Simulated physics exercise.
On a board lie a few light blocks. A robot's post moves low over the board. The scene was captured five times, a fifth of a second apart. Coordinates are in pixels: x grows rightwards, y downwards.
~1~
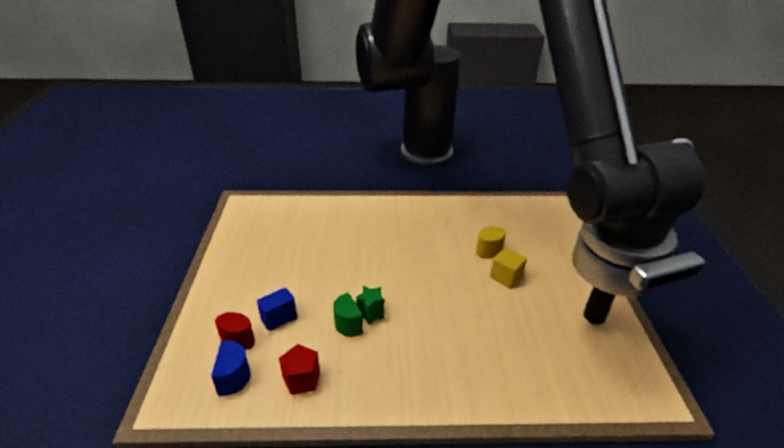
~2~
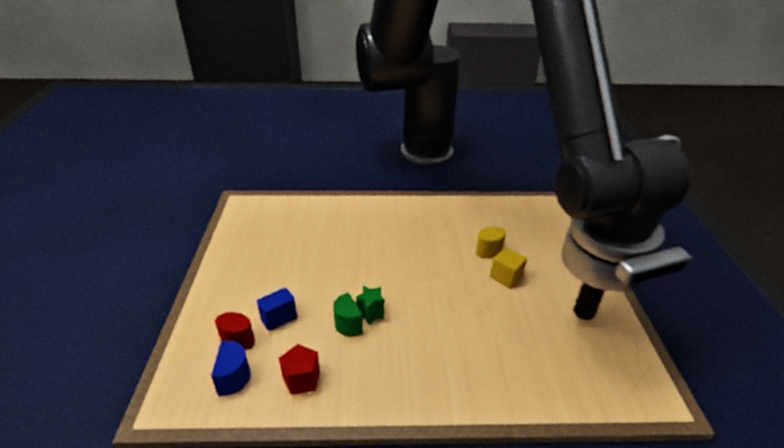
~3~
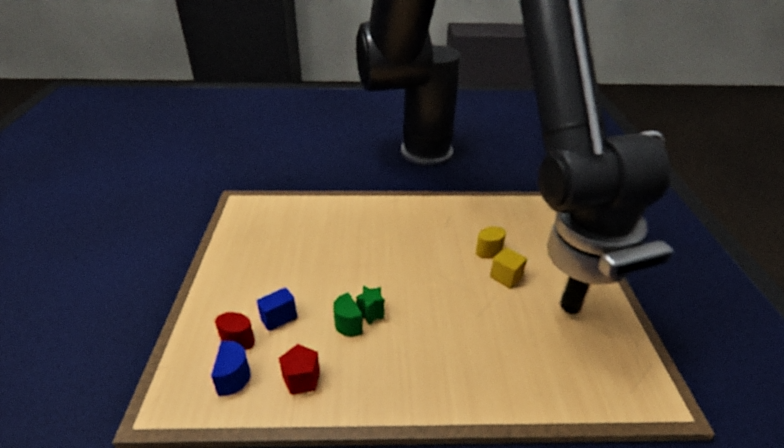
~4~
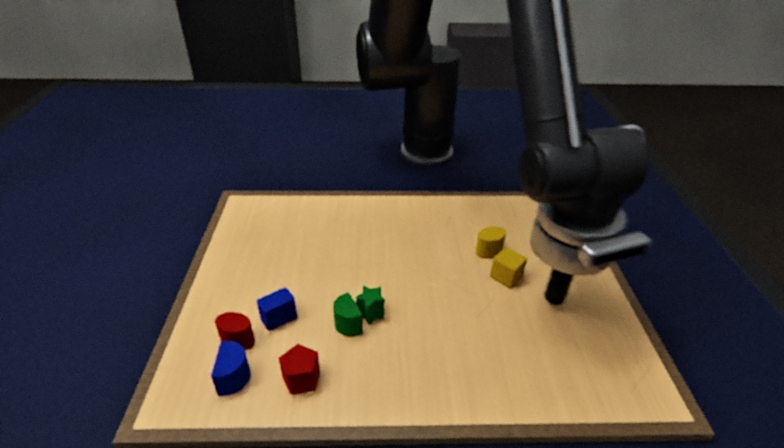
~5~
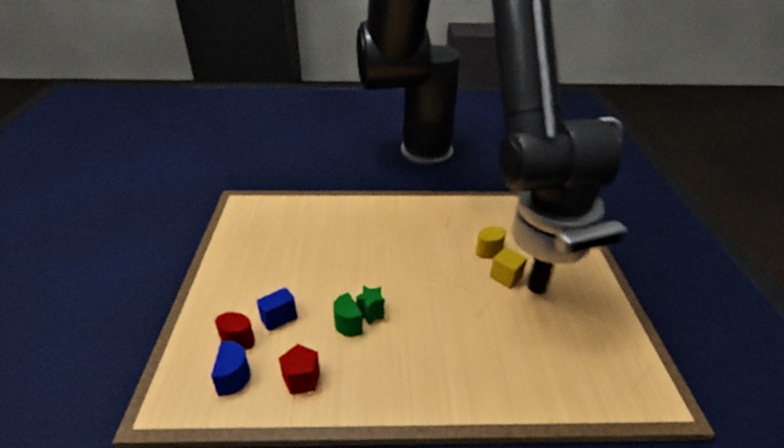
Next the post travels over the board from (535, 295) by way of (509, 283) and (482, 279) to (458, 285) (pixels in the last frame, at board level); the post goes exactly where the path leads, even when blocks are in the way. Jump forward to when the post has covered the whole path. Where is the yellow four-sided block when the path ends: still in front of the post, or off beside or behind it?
The post loses it on the way.
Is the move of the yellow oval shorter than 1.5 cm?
I'd say yes.
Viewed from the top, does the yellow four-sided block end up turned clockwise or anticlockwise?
Turns clockwise.
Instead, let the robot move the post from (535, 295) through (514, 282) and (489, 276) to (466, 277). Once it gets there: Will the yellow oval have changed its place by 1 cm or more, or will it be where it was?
It is carried off its spot.
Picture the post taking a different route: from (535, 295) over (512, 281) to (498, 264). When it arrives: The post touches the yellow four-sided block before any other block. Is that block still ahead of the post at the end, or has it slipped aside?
The yellow four-sided block won't leave the front of the post.
What follows on the original path. One third of the way, post (510, 275); yellow four-sided block (498, 251), turned 20° clockwise.
Two thirds of the way, post (483, 272); yellow oval (491, 231); yellow four-sided block (487, 246), turned 55° clockwise.
At the end, post (459, 278); yellow oval (491, 231); yellow four-sided block (487, 246), turned 55° clockwise.
